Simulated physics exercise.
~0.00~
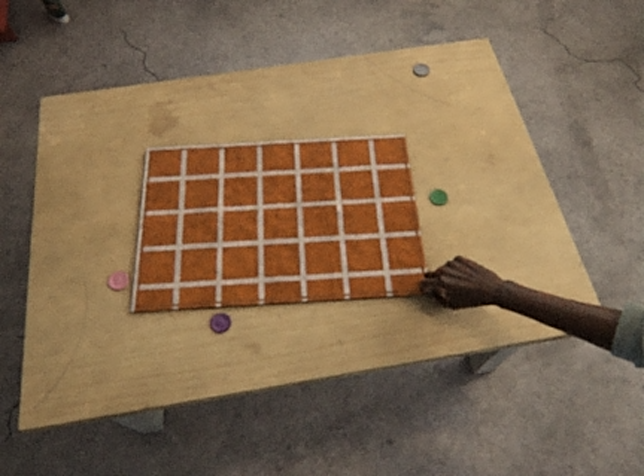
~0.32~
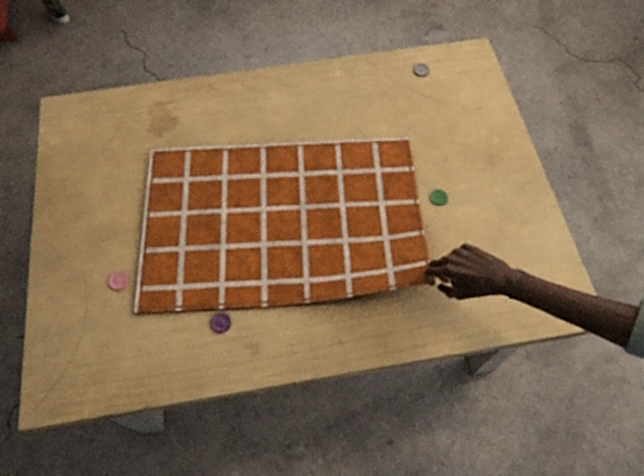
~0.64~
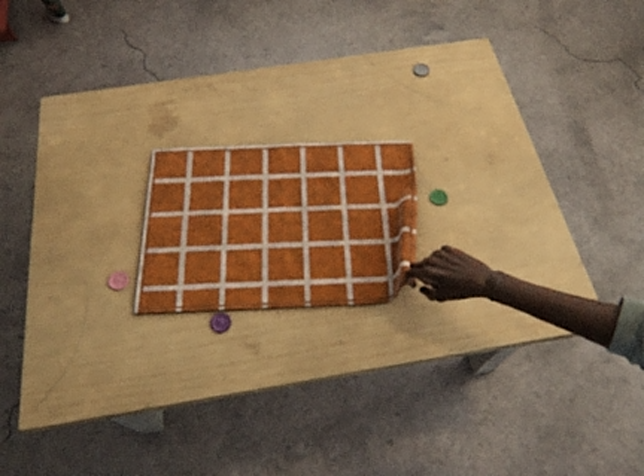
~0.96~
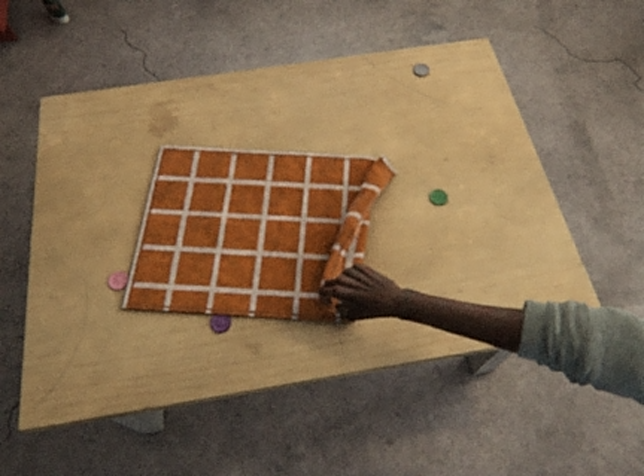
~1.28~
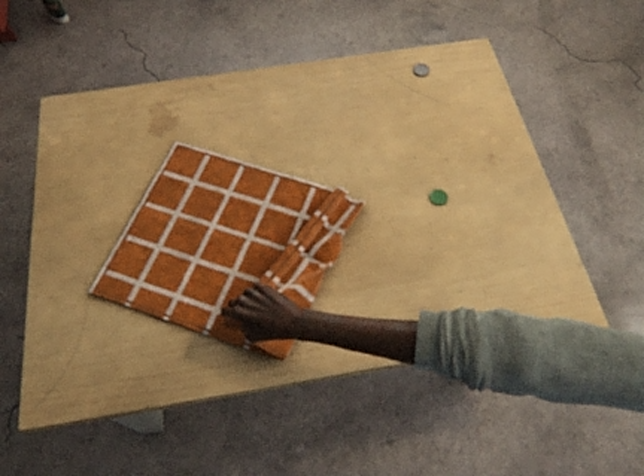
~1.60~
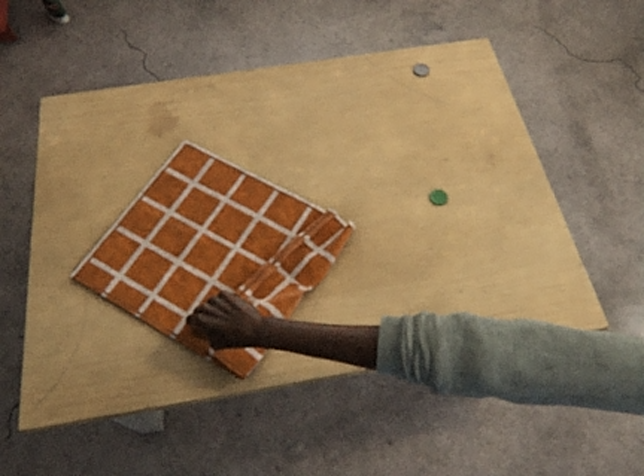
A light wooden table stands on a cracked grey concrete floor, seen from above at an angle. An orange tea towel with a white grid lies flat on it, with a pink disc at its lower left, a purple button just below, a green cap to the right and a grey disc near the top right corner. A hand grips the towel's lower right corner, lifts it slightly and folds it back to the left. The hand keeps pulling, dragging and turning the towel toward the lower left. The towel ends askew, its right side bunched, covering the pink disc and purple button, while the green cap and grey disc remain visible.
